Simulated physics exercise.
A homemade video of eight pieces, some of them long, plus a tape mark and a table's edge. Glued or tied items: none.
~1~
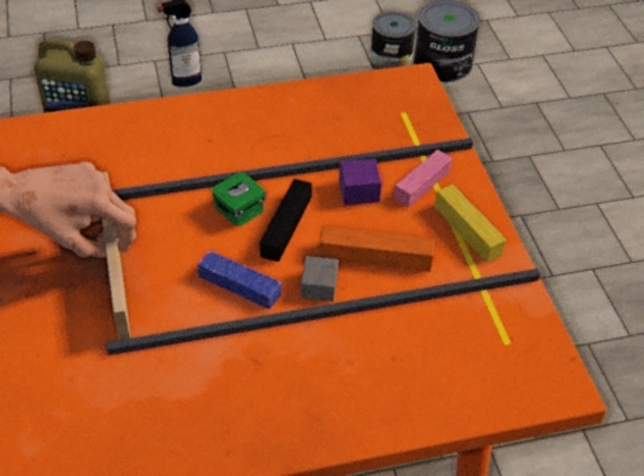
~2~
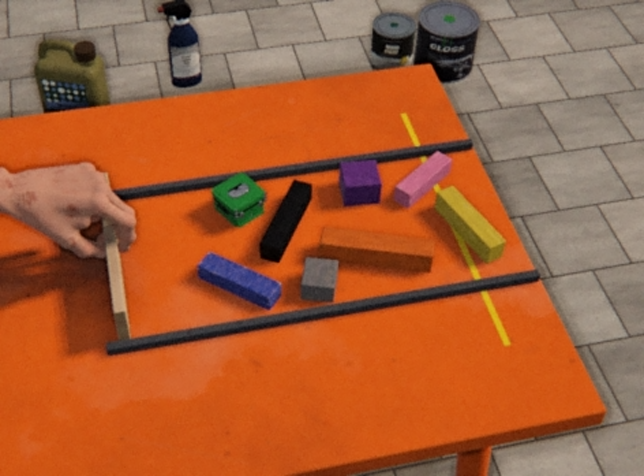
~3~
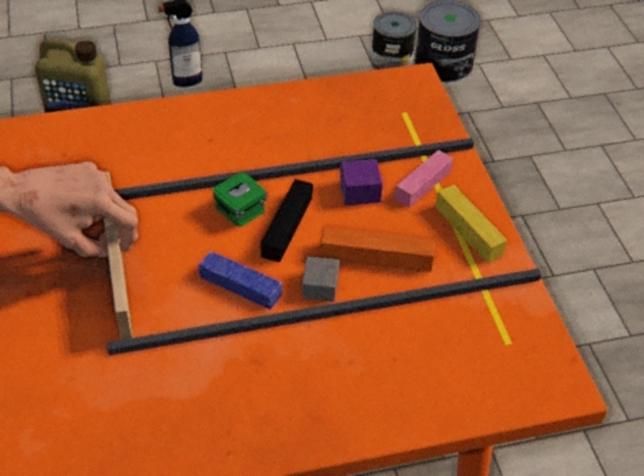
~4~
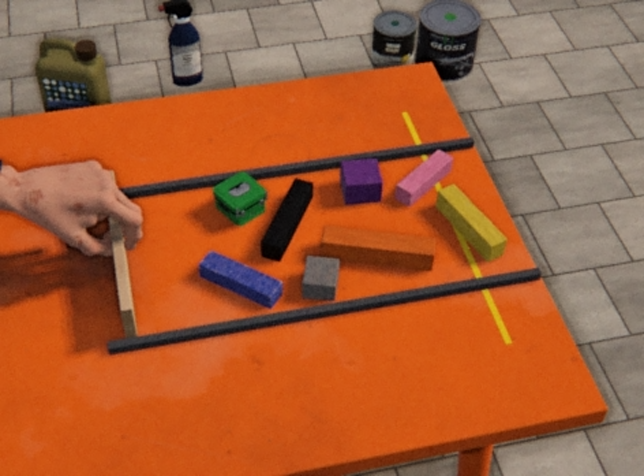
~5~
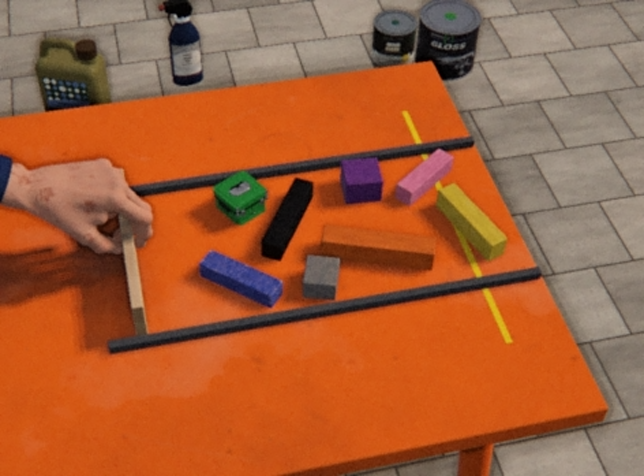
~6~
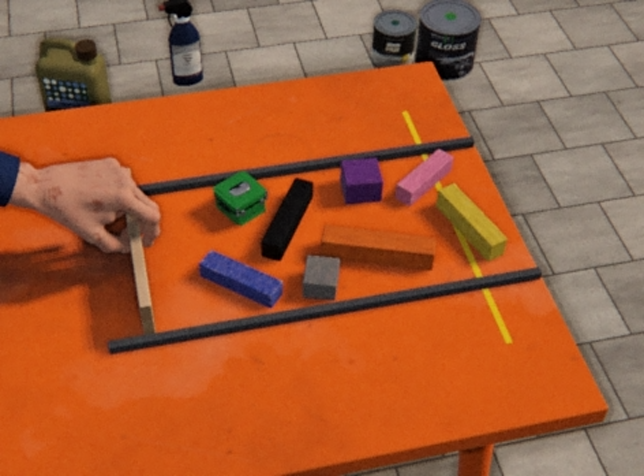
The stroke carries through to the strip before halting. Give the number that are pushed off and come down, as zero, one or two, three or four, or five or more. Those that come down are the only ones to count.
Three or four come down.
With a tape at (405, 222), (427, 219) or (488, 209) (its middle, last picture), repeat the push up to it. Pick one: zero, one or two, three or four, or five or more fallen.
Tape by tape, the falls would be either one or two, then three to four, then more than four.
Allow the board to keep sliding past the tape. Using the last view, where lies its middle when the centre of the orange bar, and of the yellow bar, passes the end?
The middle is at (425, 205) when it's the orange bar, and at (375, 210) when it's the yellow bar.
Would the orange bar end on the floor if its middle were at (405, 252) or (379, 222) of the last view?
The orange bar would drop away in the first case and drop away in the second.
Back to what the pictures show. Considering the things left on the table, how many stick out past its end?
Answer: 1.
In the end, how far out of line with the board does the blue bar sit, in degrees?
Somewhere near 0 degrees, I'd say.
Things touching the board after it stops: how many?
The figure is 2.
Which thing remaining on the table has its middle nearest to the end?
Black stick.
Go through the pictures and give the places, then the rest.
In the first frame, yellow bar (469, 223); pink bar (423, 179); purple block (360, 182); board (113, 253); tape (450, 216).
In the second frame, pink bar (423, 179); black stick (287, 220).
In the third frame, purple block (361, 182); orange bar (378, 249).
In the fourth frame, yellow bar (470, 223); green case (240, 199).
In the fifth frame, pink bar (425, 177); board (130, 250).
In the sixth frame, yellow bar (471, 222); pink bar (425, 177); purple block (361, 181); board (137, 249); tape (451, 215).
Soon after, none off yet; yellow bar at rest near (471, 222); pink bar at rest near (425, 177); purple block at rest near (361, 181).
After that, none off yet; yellow bar at rest near (472, 222); pink bar displaced a little near (437, 178); purple block displaced about its own width near (400, 178).
And then, one off so far; yellow bar on its way down near (536, 306); pink bar tilting a little near (505, 173); purple block displaced well along near (476, 168).
In the end, the number that fall off is three or four; gone, orange bar, purple block, pink bar and yellow bar.
